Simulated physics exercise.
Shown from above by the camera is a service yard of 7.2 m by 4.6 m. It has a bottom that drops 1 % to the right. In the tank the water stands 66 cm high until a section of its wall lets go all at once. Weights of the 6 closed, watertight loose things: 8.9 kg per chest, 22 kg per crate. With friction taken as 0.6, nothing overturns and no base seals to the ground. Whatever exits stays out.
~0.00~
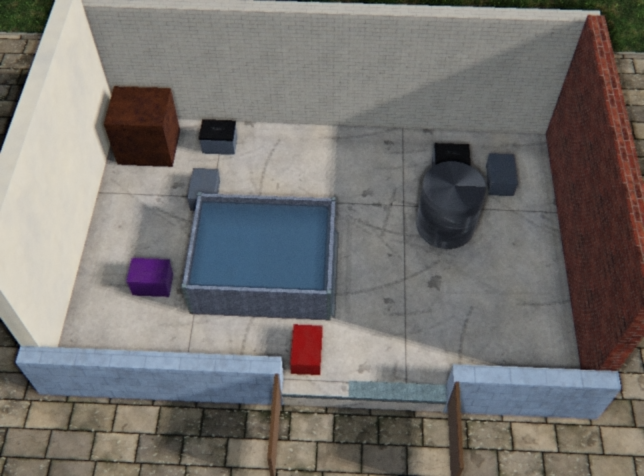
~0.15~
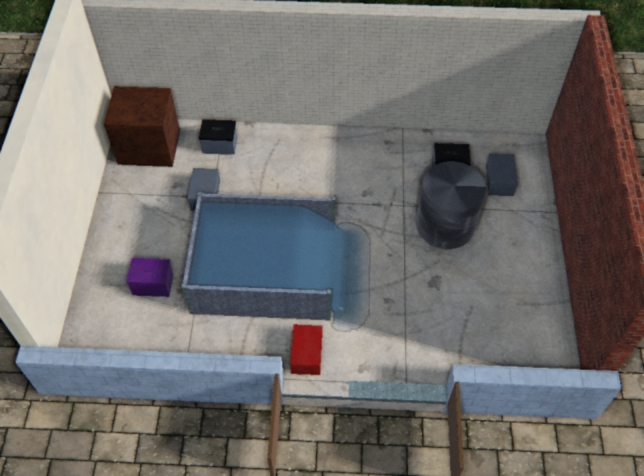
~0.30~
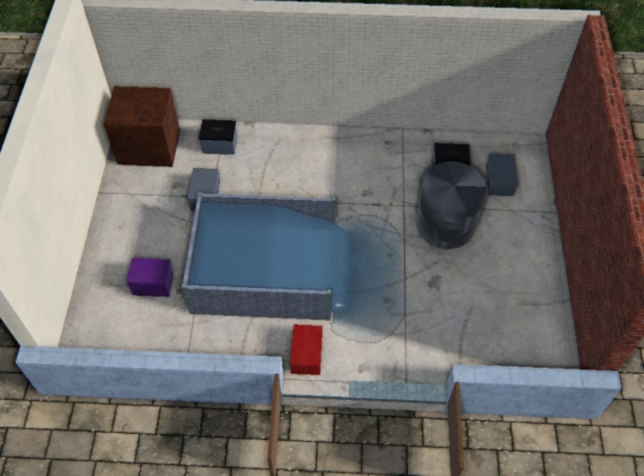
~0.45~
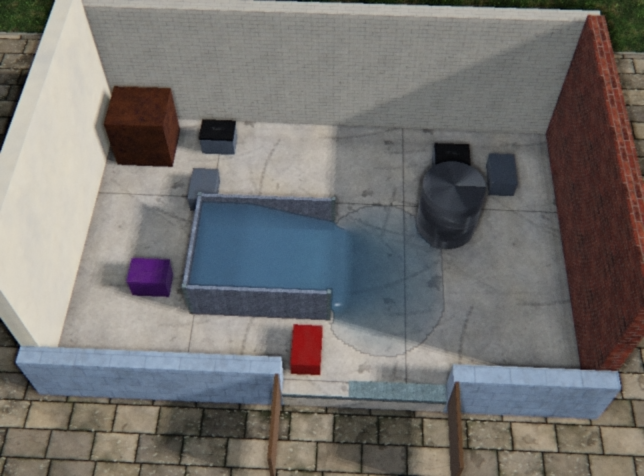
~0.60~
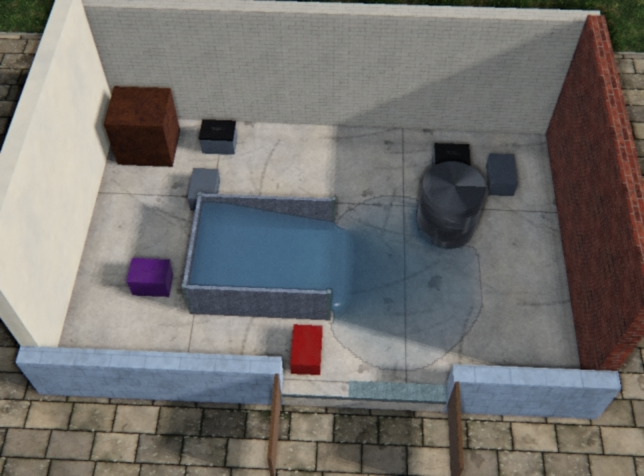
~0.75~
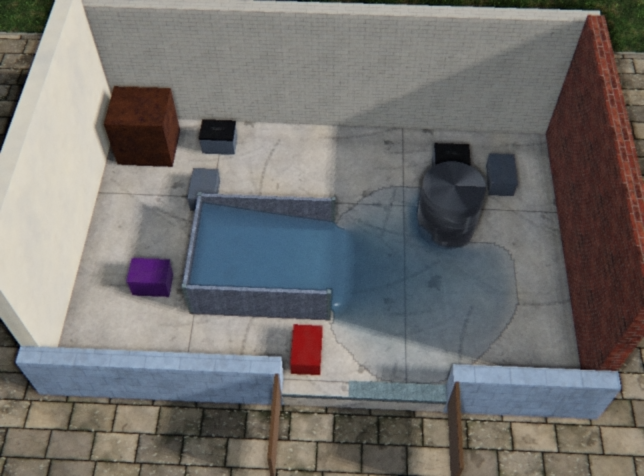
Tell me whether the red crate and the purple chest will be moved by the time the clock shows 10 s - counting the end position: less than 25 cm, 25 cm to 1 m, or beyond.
The red crate is left in its spot. The purple chest is left in its spot.
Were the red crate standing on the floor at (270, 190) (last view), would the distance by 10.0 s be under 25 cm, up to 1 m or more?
As it turns out, it creeps some distance.
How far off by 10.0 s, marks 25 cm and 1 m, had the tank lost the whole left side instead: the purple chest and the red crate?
The purple chest is swept a long way; the red crate is swept a long way.
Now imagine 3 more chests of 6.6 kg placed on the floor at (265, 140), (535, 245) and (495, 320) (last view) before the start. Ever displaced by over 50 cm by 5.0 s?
Result, in listed order: Not exceeded / exceeded / exceeded.
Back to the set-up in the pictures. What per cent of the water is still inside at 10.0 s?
Remaining: Approx. 80 per cent.
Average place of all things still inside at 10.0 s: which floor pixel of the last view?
Mean position: Approximately (225, 214).
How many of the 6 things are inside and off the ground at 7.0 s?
Tally: 1 of them.
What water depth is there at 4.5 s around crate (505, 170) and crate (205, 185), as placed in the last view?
Roughly 11 and 0 cm.
After 2.0 s the red crate is near (307, 345), 0.0 m from its start, aground; the purple chest is near (148, 270), 0.0 m from its start, aground; 0 of 6 are out; 0 afloat.
After 4.5 s the red crate is near (307, 345), 0.0 m from its start, aground; the purple chest is near (148, 270), 0.0 m from its start, aground; 0 of 6 are out; 2 afloat.
After 7.0 s the red crate is near (307, 345), 0.0 m from its start, aground; the purple chest is near (148, 270), 0.0 m from its start, aground; 0 of 6 are out; 1 afloat.
After 10.0 s the red crate is near (307, 345), 0.0 m from its start, aground; the purple chest is near (148, 270), 0.0 m from its start, aground; 0 of 6 are out; 2 afloat.
